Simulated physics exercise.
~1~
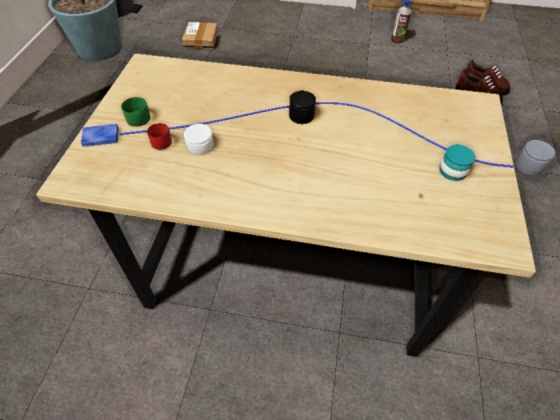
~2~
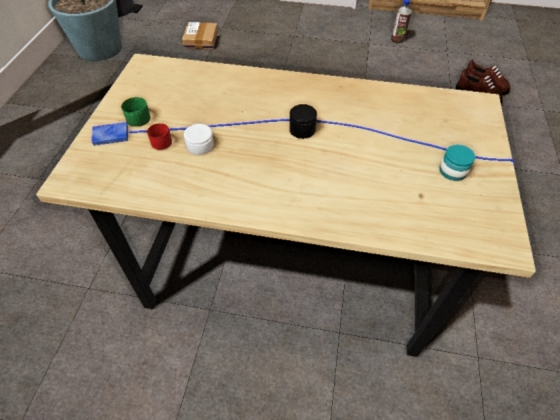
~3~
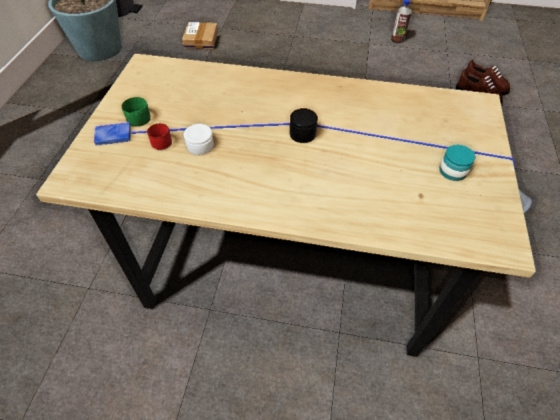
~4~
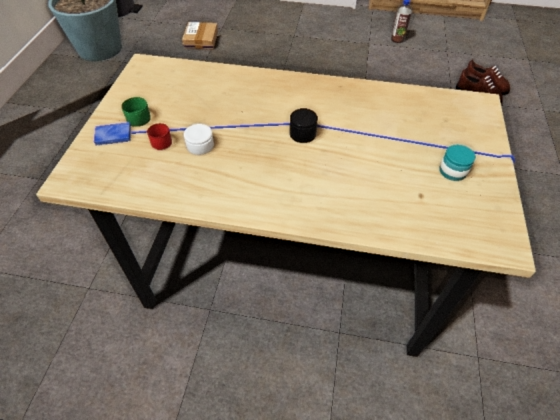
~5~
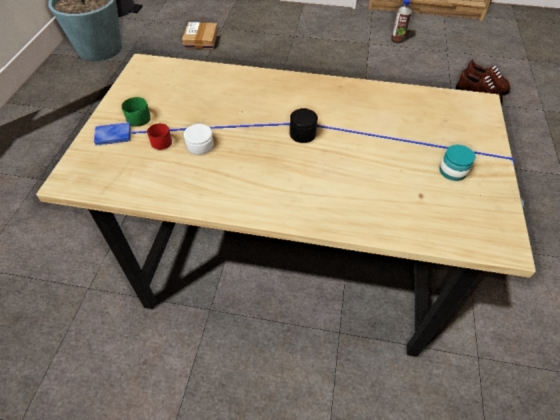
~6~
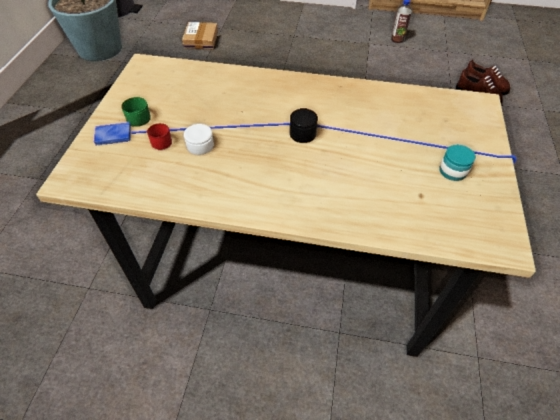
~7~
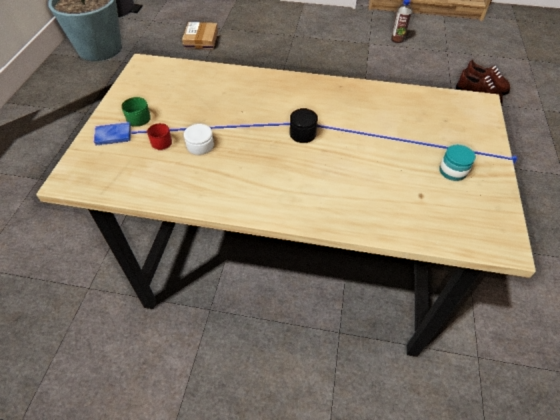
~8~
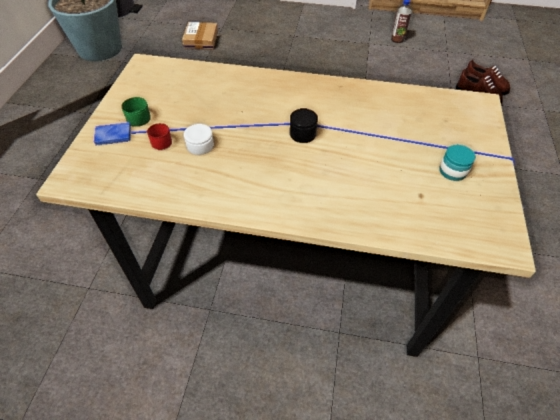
A grey speaker, tied by a thin blue cable to a blue phone, drops past the right edge of a pale wooden desk, seen from above at an angle on a grey tiled floor. A green cup, red mug and white tub sit at the left near the phone, a black tub near the middle and a teal canister at the right. The cable pulls straight, drawing the phone slightly right and nudging the black tub slightly down. The speaker shows briefly beneath the edge, then goes out of sight. Everything on the desk stays up, the cable taut and still.
